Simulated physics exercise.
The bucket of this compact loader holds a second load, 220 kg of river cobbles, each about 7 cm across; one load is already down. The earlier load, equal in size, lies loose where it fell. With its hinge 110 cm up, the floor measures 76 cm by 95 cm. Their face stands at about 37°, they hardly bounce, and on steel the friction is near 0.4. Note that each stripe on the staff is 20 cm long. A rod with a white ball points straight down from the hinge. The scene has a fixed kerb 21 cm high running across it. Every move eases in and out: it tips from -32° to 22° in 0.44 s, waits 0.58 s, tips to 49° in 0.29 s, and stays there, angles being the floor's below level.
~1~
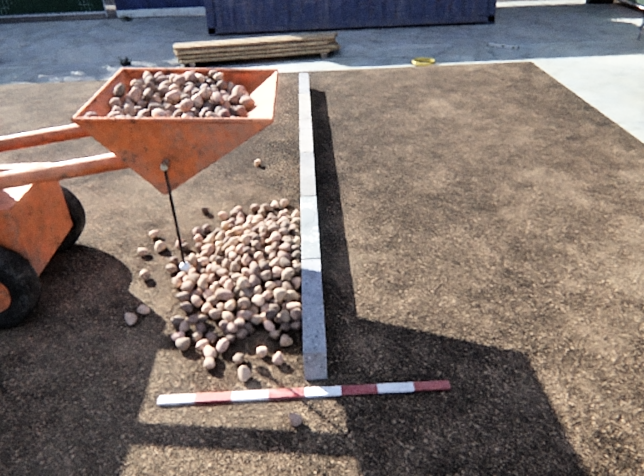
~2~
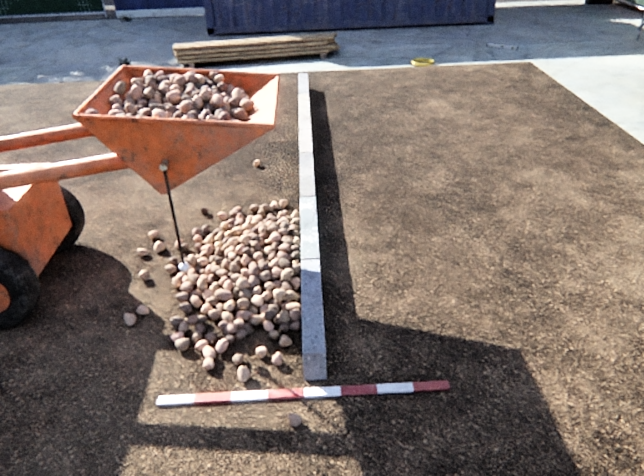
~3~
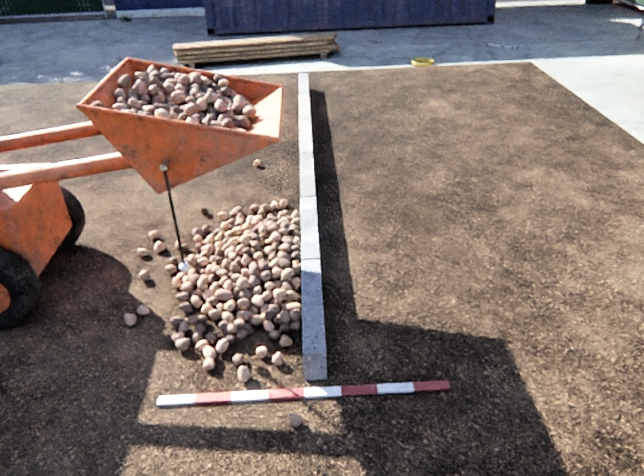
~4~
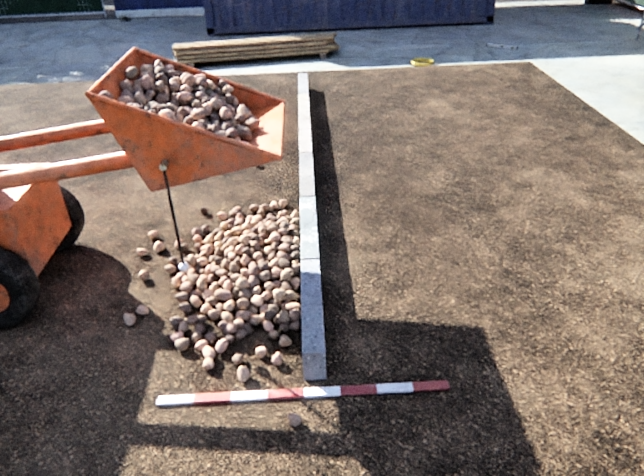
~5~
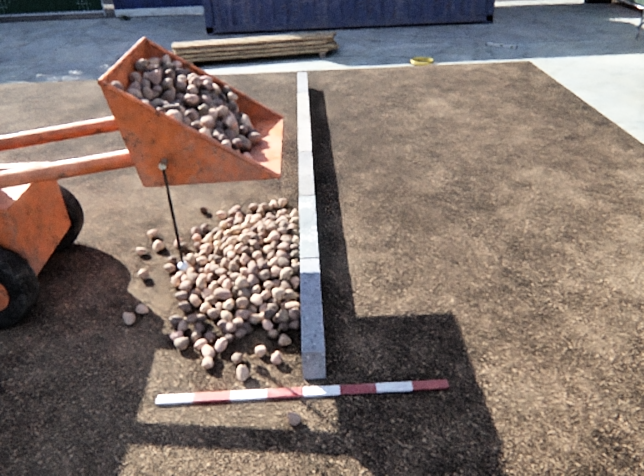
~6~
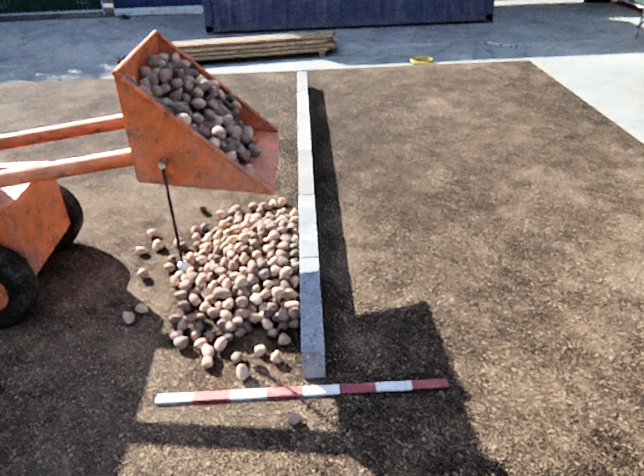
An orange loader bucket full of rounded, pinkish-brown stones is raised at the left over sunlit brown ground, seen from slightly above by a still camera. Below it, a loose heap of similar stones lies against the left side of a pale kerb, with a red-and-white staff in front and planks behind. The bucket steadily tilts forward, its lip lowering and its shadow shifting, while the heap stays still.
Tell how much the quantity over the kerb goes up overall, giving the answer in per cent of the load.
It goes up by roughly 48 per cent.
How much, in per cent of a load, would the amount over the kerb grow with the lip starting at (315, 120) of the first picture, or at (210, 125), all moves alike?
I'd say close to 80 per cent for one and close to 10 per cent for the other, in that order.
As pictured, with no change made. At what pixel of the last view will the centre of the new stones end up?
Roughly pixel (312, 255) in the last view.
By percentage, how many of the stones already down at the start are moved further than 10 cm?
About 0 %.
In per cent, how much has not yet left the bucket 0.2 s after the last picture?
Around 100 in a hundred.
Then, 0.1 s after the last picture the floor is at 21°; in per cent of one load, 100 in the bucket, 100 on this side of the kerb; the foremost stones are at (296, 257).
Then, 0.2 s after the last picture the floor is at 22°; in per cent of one load, 99 in the bucket, 101 on this side of the kerb; the foremost stones are at (296, 257).
Then, 1.5 s after the last picture the floor is at 49°; in per cent of one load, 0 in the bucket, 153 on this side of the kerb, 47 over the kerb; the foremost stones are at (478, 289).
Then, 3.9 s after the last picture the floor is at 49°; in per cent of one load, 0 in the bucket, 152 on this side of the kerb, 48 over the kerb; the foremost stones are at (493, 290). Net gain over the kerb, 48.
